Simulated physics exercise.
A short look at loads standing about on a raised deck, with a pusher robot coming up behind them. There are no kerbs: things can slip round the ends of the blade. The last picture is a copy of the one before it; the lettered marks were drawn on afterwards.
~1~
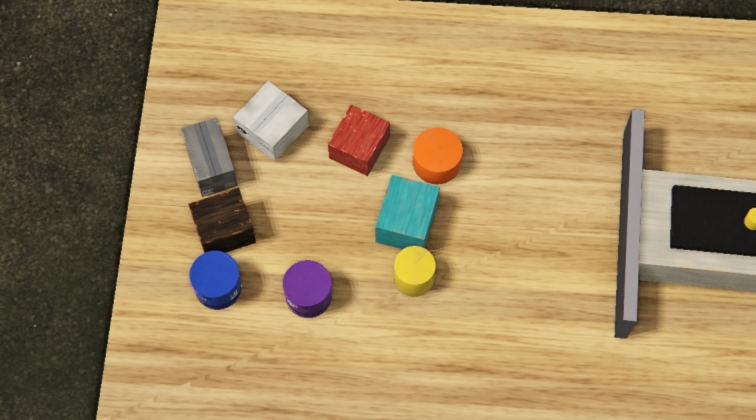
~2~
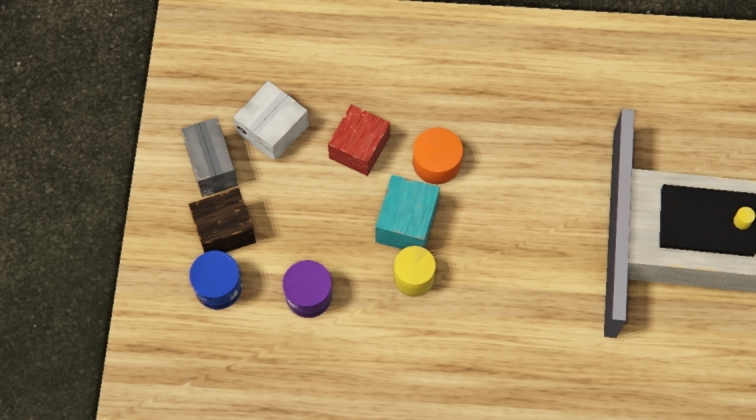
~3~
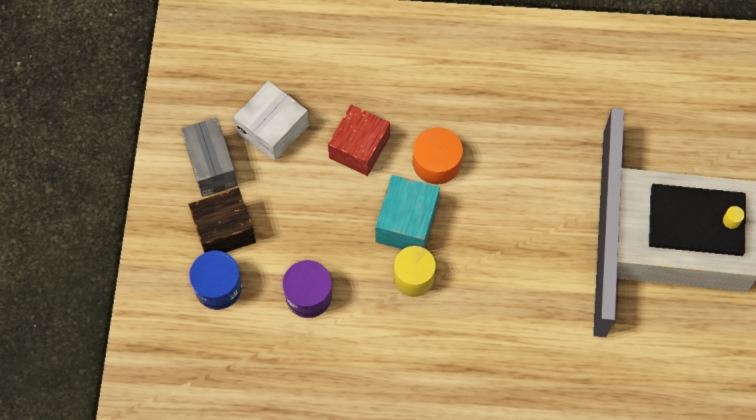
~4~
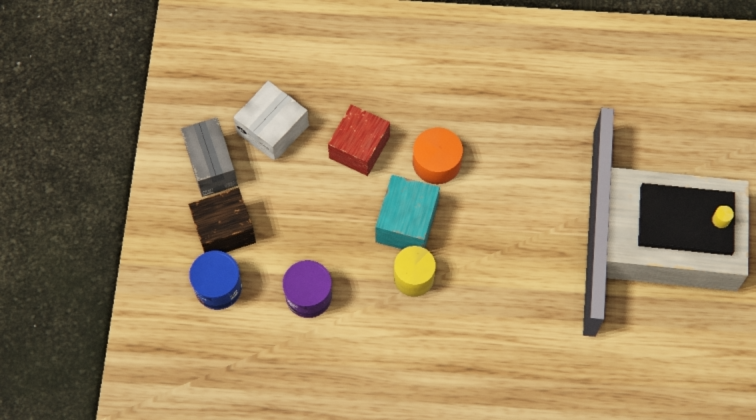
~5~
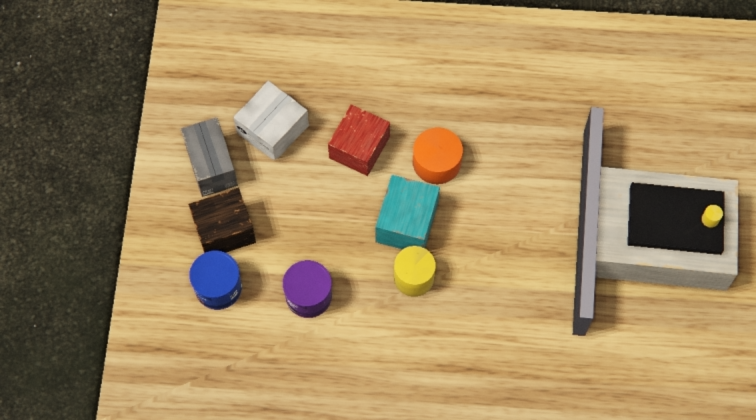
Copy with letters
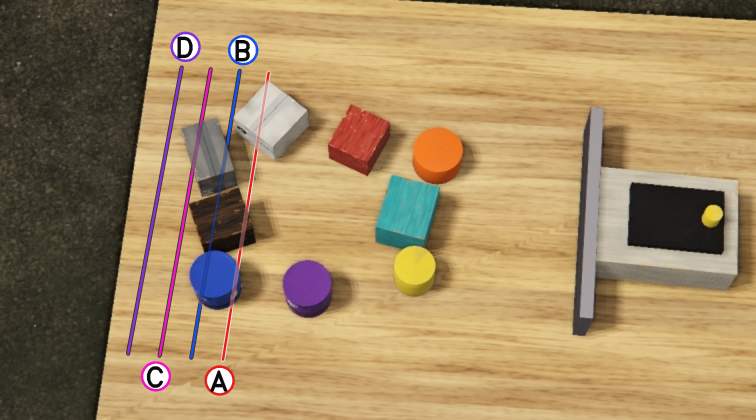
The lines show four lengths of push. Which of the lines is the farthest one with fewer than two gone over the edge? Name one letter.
It can go as far as B.
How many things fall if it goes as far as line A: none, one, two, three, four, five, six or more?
By then, none.
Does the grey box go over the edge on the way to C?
Yes.
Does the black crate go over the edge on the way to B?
No.
On the marked copy, A at (247, 210); B at (217, 208); C at (186, 206); D at (156, 204).
Taking B. A third of the way, robot (533, 208); orange canister (430, 156); grey box (210, 158).
Two thirds of the way, robot (397, 200); white box (216, 101); red crate (262, 117).
When it is over, robot (293, 193); white box (150, 61); black crate (136, 212); none fallen.
As for the rest, A is within the limit but short; C drops four; D drops five.
